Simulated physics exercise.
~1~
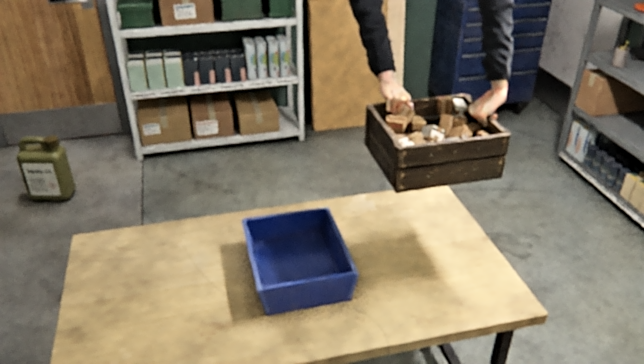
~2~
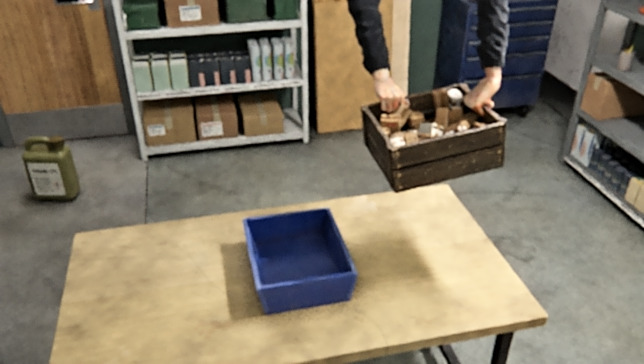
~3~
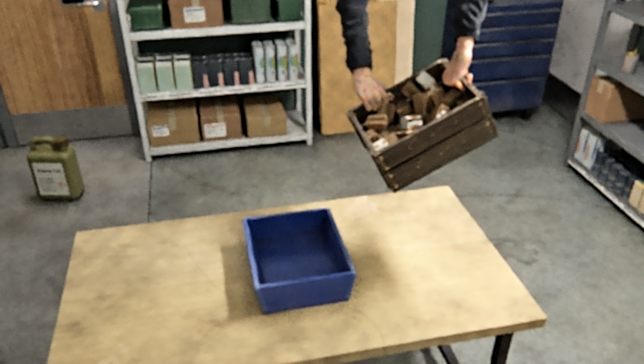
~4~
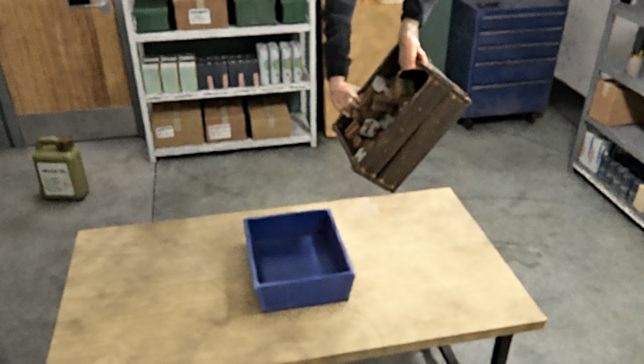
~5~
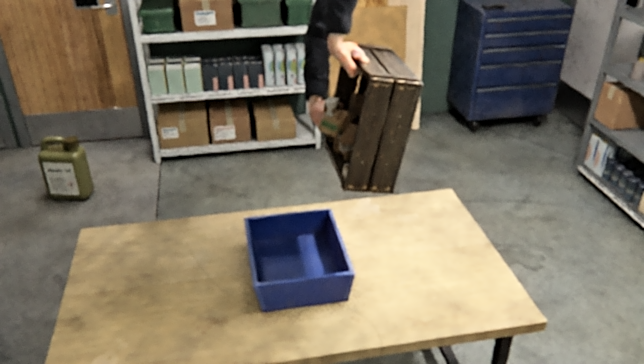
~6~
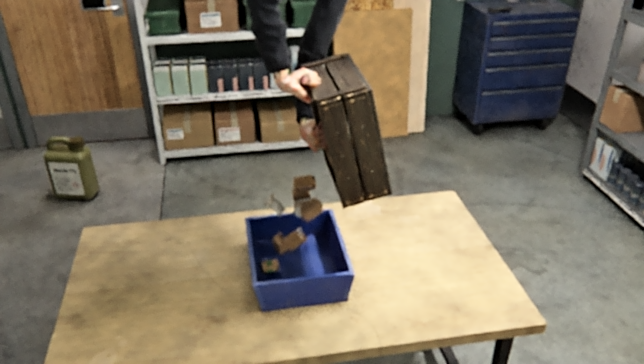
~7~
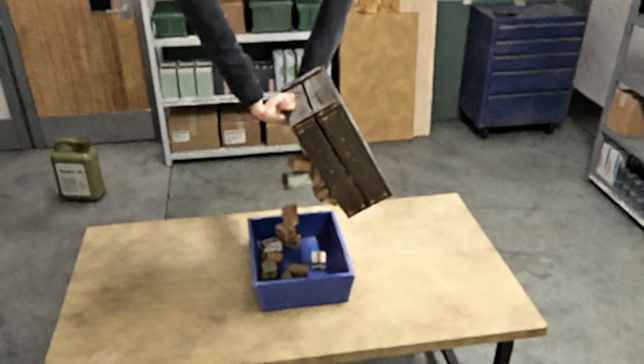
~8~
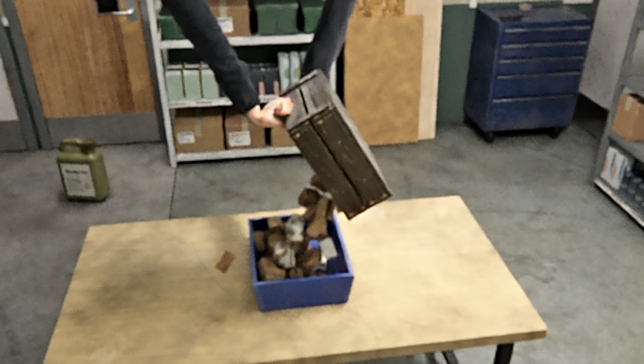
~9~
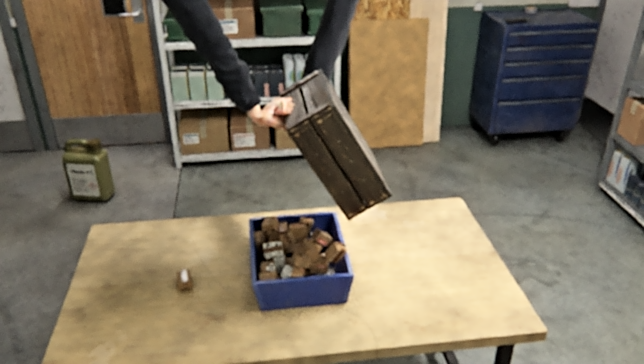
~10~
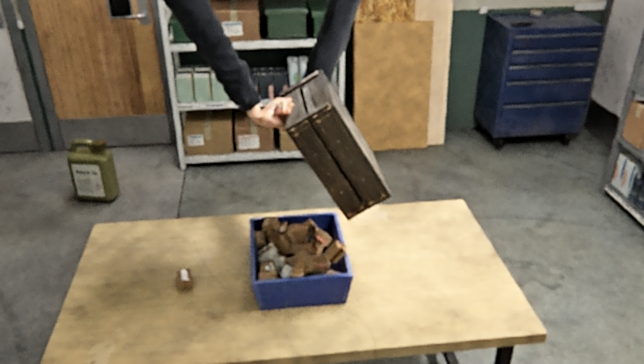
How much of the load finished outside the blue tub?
Only a very small share, well under a sixth, finished outside. A single parcel lay on the table to the left while the rest filled the tub.
